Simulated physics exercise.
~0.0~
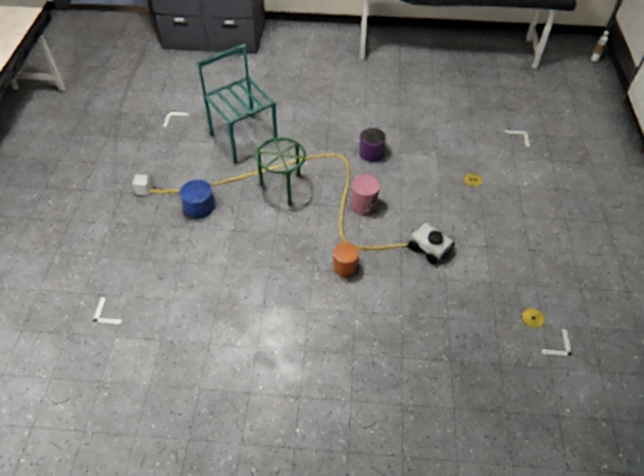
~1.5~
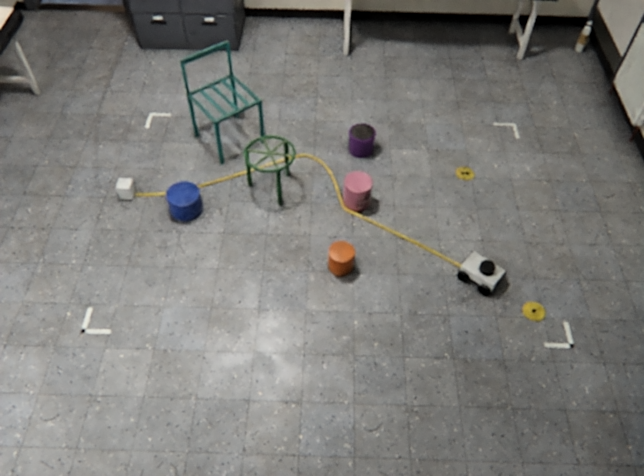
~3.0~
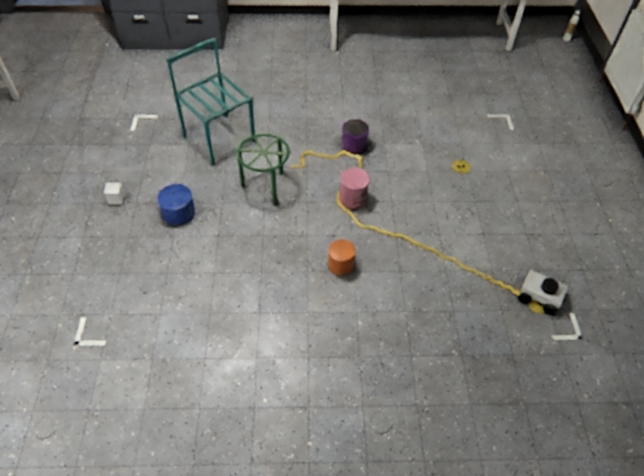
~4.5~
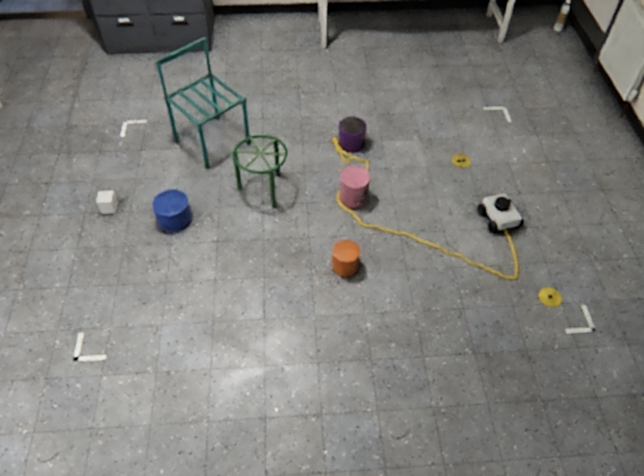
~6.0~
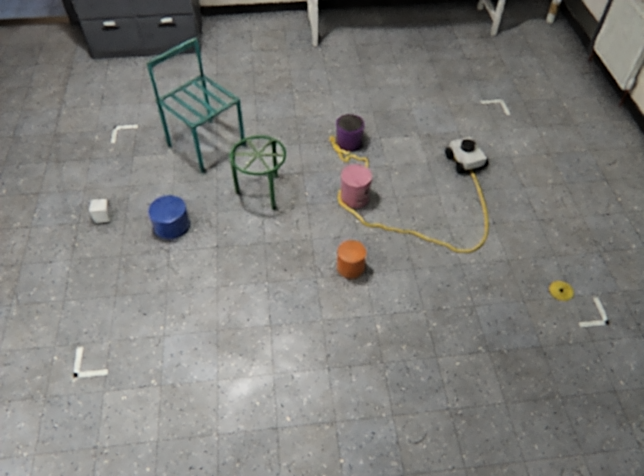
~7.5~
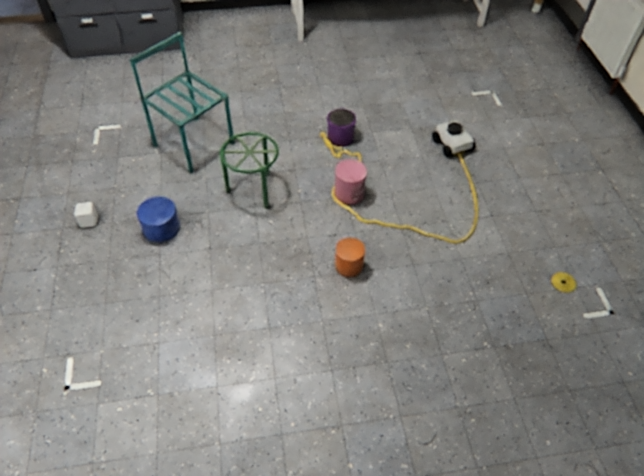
A small white cart with black wheels trails a yellow lead across a grey tiled floor, seen from high above. The lead starts at a small white block on the left and winds past a blue tub, a green stool below a teal chair, and purple, pink and orange containers. The cart drives right and down to the nearer yellow mark, and the lead comes away from the block and slides past the stool. It then turns up and left, passing the farther mark, and ends at upper right, with the loose lead curving back around the pink bucket, everything still standing.
